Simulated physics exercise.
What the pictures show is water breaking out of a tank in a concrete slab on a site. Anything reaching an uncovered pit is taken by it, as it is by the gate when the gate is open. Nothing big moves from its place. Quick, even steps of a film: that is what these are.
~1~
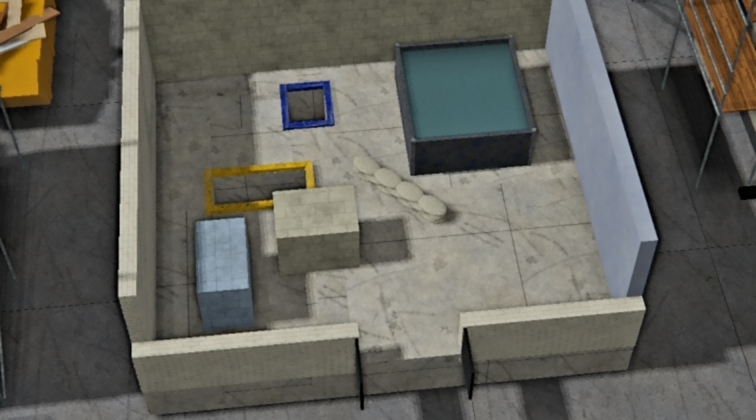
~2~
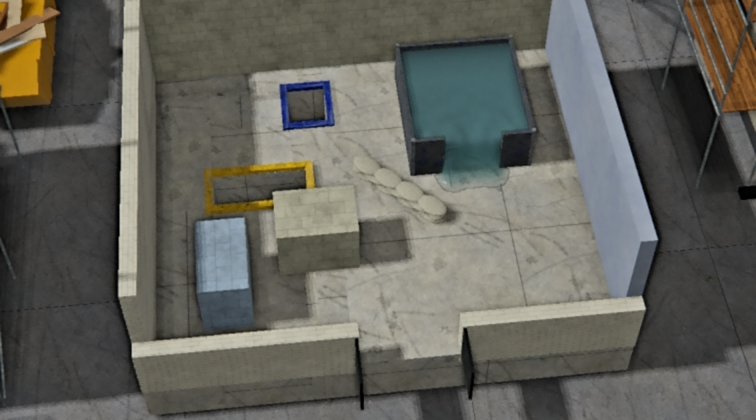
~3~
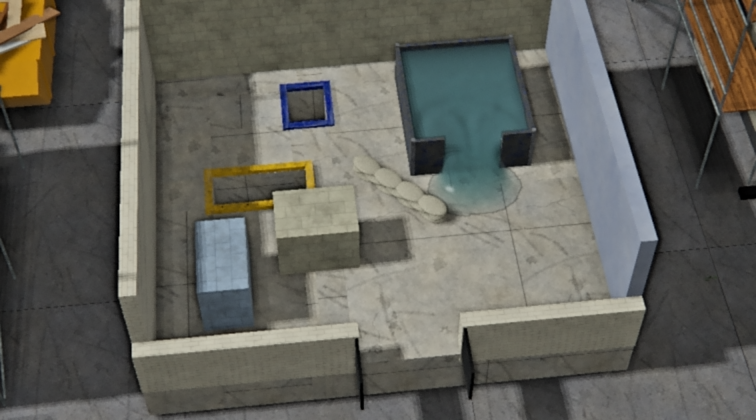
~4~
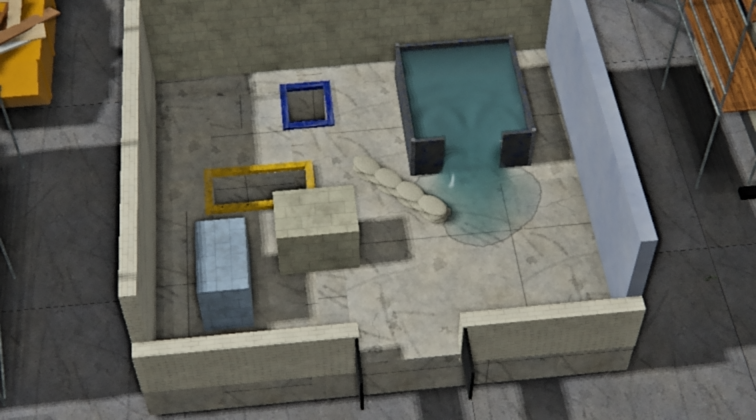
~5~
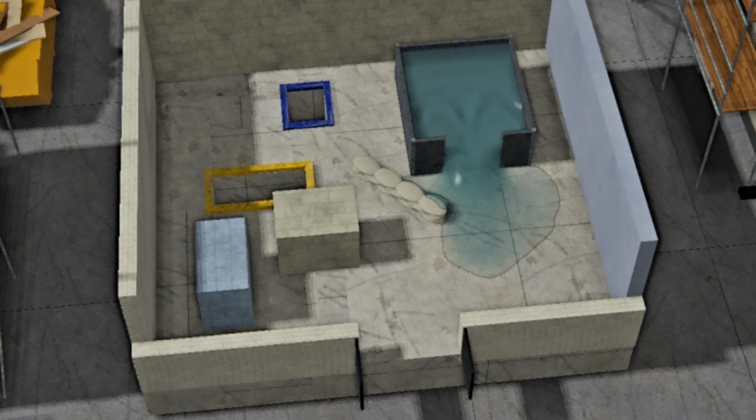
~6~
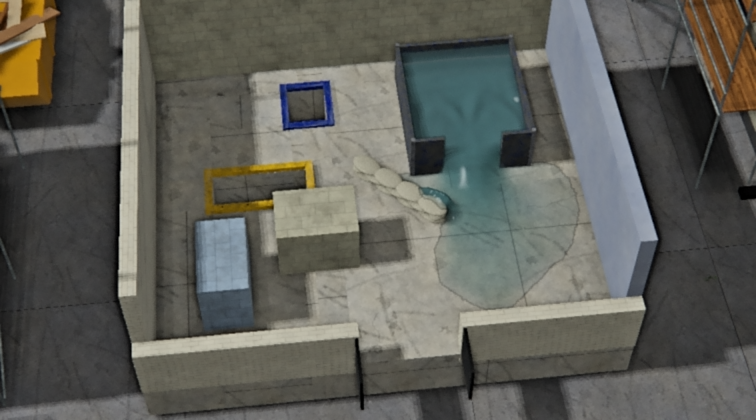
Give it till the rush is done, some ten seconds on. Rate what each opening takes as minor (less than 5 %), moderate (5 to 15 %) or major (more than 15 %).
The gate - major, the yellow pit - minor, the blue pit - minor.
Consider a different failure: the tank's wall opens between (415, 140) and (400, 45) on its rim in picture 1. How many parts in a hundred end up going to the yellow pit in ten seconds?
About 8 percent ends up in the yellow pit, by my reckoning.
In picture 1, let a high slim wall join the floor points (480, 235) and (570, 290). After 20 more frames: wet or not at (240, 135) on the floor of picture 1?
Untouched.
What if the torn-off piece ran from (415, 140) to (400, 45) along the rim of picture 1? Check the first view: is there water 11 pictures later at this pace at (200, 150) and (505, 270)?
Submerged, then untouched.
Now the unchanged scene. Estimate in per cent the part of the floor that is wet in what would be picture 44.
Share estimate: About 65 per cent.
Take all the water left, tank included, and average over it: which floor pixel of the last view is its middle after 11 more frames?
Close to (482, 182).
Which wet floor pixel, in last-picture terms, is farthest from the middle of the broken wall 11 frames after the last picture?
I'd put it around (339, 351).
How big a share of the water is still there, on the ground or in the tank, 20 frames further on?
Result: Close to 92 %.
A moment on, water covers 30 % of the floor; the gate 0 %, the yellow pit 0 %, the blue pit 0 %.
Next, water covers 35 % of the floor; the gate 3 %, the yellow pit 0 %, the blue pit 0 %.
Then, water covers 45 % of the floor; the gate 7 %, the yellow pit 0 %, the blue pit 0 %.
Later, water covers 65 % of the floor; the gate 15 %, the yellow pit 0 %, the blue pit 0 %.
In the end, water covers 95 % of the floor; the gate 23 %, the yellow pit 0 %, the blue pit 1 %.
